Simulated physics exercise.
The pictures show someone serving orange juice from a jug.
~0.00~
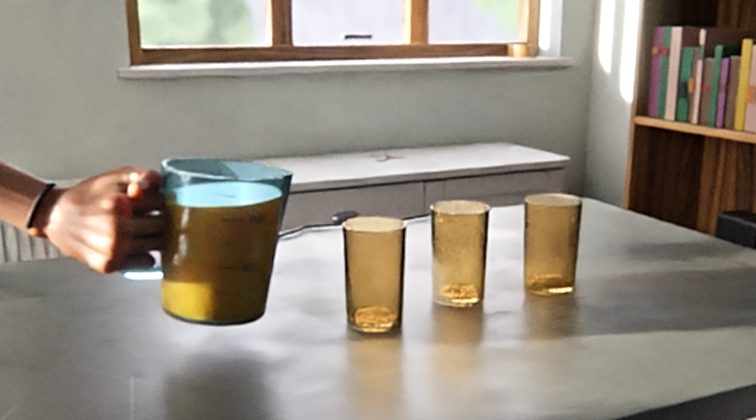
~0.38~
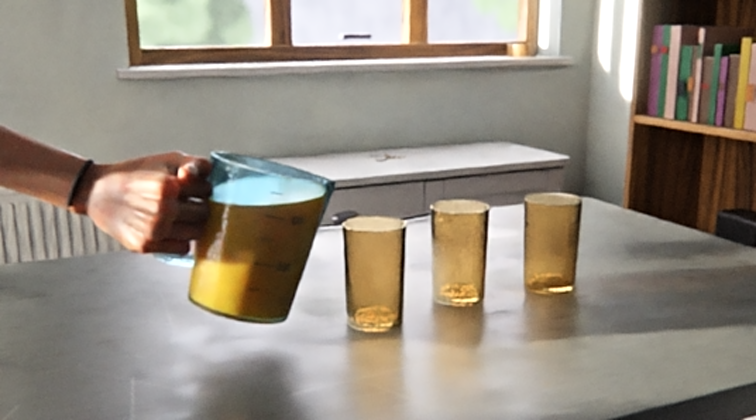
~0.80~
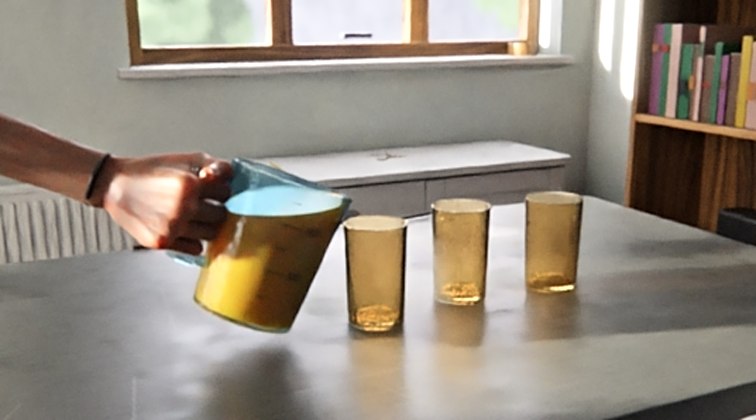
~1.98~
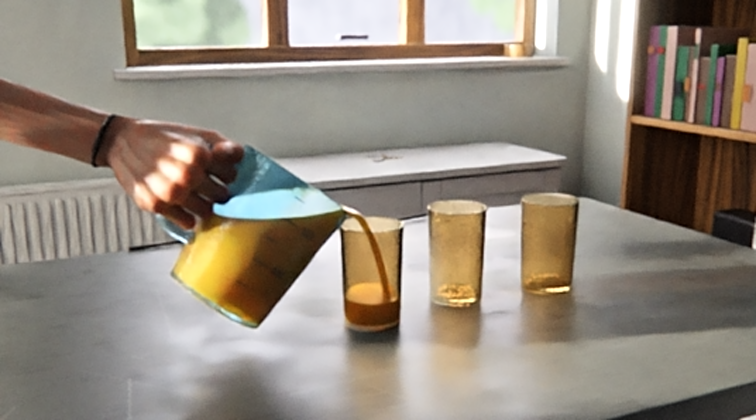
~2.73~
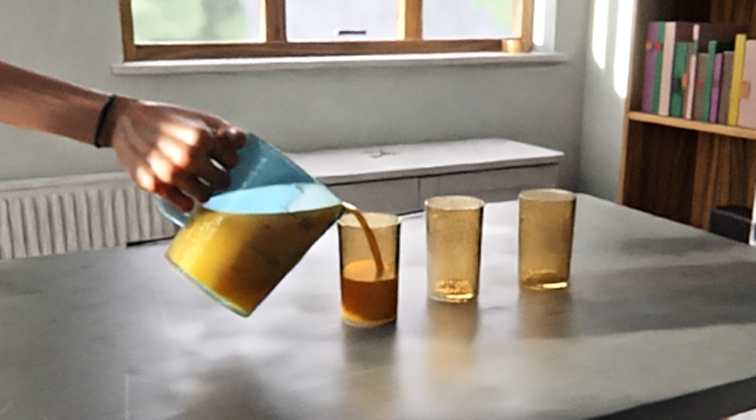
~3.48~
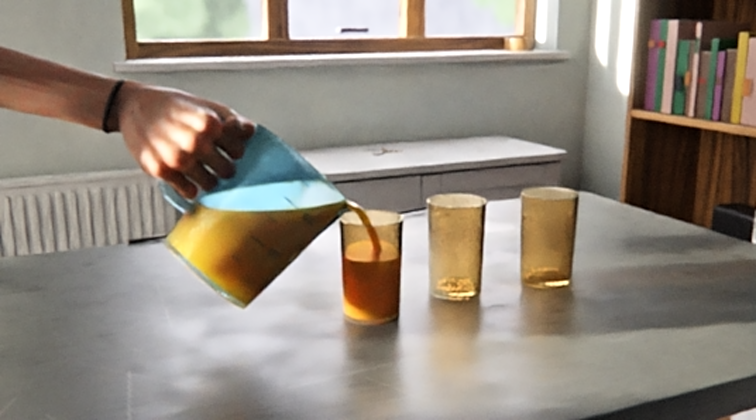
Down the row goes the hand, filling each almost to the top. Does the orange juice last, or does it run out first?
The orange juice lasts.
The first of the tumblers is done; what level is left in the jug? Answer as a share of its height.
Roughly 60 %.
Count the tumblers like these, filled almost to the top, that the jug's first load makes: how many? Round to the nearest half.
I'd put it at close to 4.0 servings.
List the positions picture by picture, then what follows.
The jug is on its way; jug (219, 237) about three quarters full; three tumblers, the last at (552, 241), in the first picture.
The orange juice nears the lip; jug about three quarters full, surface at (266, 192); the first is empty, in the second picture.
The orange juice nears the lip; jug (268, 243) tipped 25° with all of its load; three tumblers, the last at (553, 239), in the third picture.
Pouring; jug (258, 236) tipped 40° with nearly all of its load; the first is about a quarter full, in the fourth picture.
Pouring; jug (254, 225) tipped 40° with nearly all of its load; three tumblers, the last at (546, 237), in the fifth picture.
Pouring; jug (256, 216) tipped 45° with about three quarters of its load; the first is about two thirds full, in the sixth picture.
After 4.1 s, the first is about three quarters full.
After 9.7 s, the first is done and the jug has about three quarters of its load.
After 20.9 s, all three are full and about a quarter of the orange juice is over.
